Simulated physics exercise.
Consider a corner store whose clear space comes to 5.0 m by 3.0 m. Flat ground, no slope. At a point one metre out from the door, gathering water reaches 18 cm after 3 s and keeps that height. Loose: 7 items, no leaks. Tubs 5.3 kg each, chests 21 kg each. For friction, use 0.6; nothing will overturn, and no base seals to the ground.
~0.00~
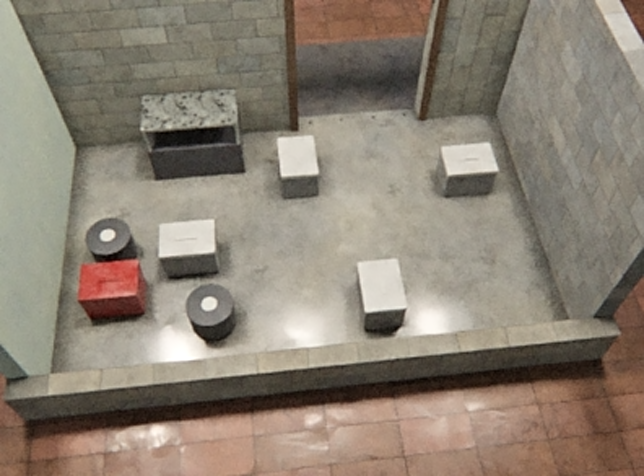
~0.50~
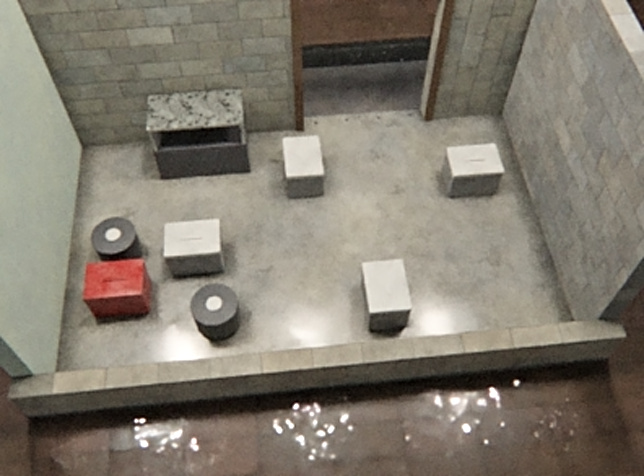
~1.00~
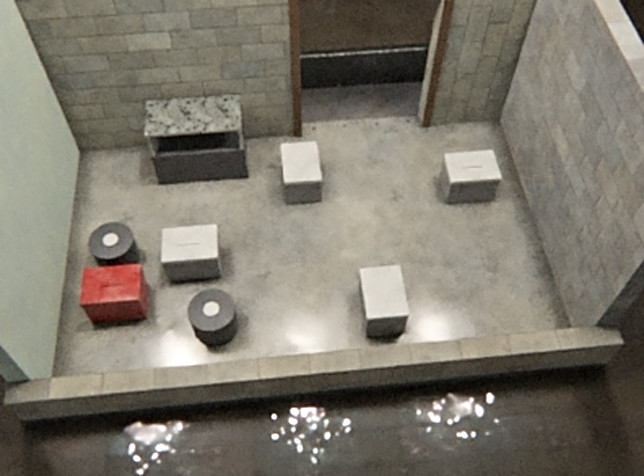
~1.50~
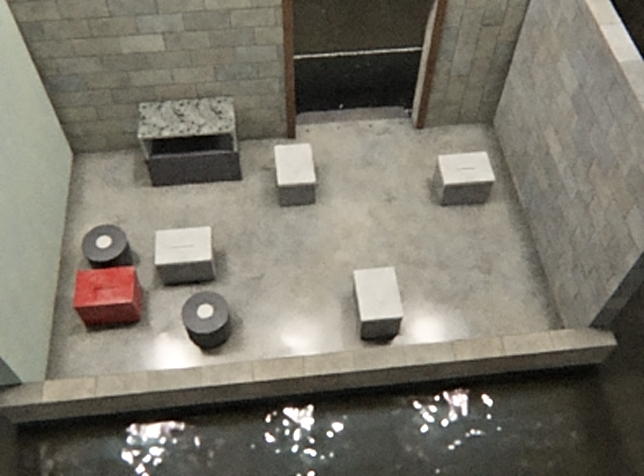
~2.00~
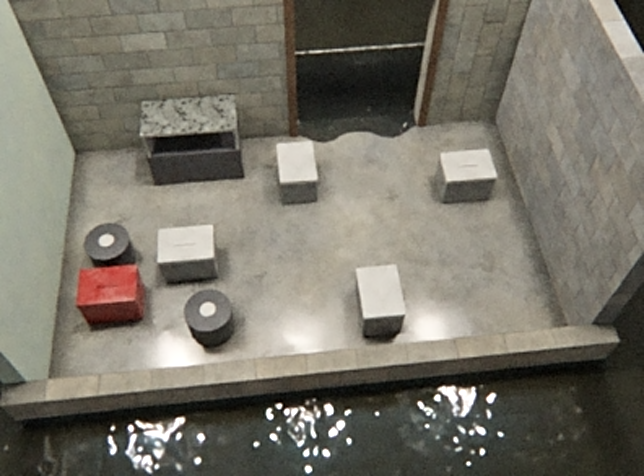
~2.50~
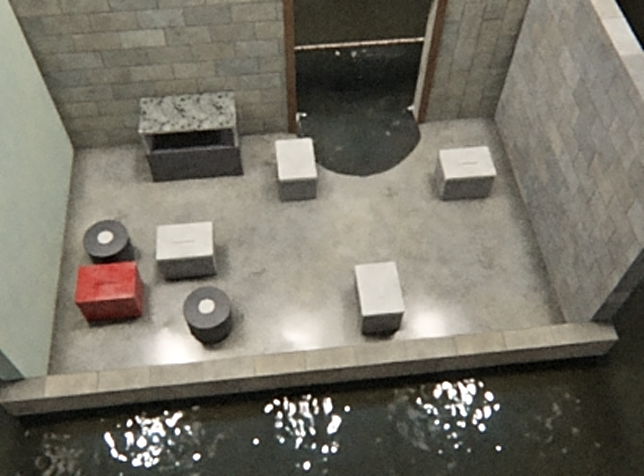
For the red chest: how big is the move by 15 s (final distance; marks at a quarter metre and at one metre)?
It is pushed well off.
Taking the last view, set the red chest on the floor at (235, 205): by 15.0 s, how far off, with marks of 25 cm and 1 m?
It slides a little.
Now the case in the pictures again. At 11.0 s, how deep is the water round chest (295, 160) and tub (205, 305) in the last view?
Around 6 cm and 13 cm.
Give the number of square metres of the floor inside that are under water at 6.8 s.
About 11.5 m2.
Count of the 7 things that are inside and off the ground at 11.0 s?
By my count, 3.
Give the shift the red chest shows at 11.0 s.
Around 40 centimetres.
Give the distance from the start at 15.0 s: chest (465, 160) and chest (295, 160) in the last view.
140 cm, 30 cm.
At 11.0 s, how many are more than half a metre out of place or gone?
The answer is 2.
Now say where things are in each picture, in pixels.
In the first picture, the red chest at (108, 280) rests on the ground; water covers 0.0 m2; 0 of 7 have shifted.
In the second picture, the red chest at (114, 279) rests on the ground; water covers 0.0 m2; 0 of 7 have shifted.
In the third picture, the red chest at (111, 284), on the bottom; 0.0 m2 under water; 0 of 7 have shifted.
In the fourth picture, the red chest at (104, 286) rests on the ground; water covers 0.0 m2; 0 of 7 have shifted.
In the fifth picture, the red chest at (107, 285) rests on the ground; water covers 0.1 m2; 0 of 7 have shifted.
In the sixth picture, the red chest at (106, 282), on the bottom; water covers 0.8 m2; 0 of 7 have shifted.
After 3.5 s the red chest is near (106, 282), 0.0 m from its start, aground; 0 afloat.
After 6.8 s the red chest is near (106, 282), 0.0 m from its start, aground; 0 afloat.
After 11.0 s the red chest is near (103, 249), 0.4 m from its start, aground; 3 afloat.
After 15.0 s the red chest is near (79, 162), 1.5 m from its start, afloat; 7 afloat.
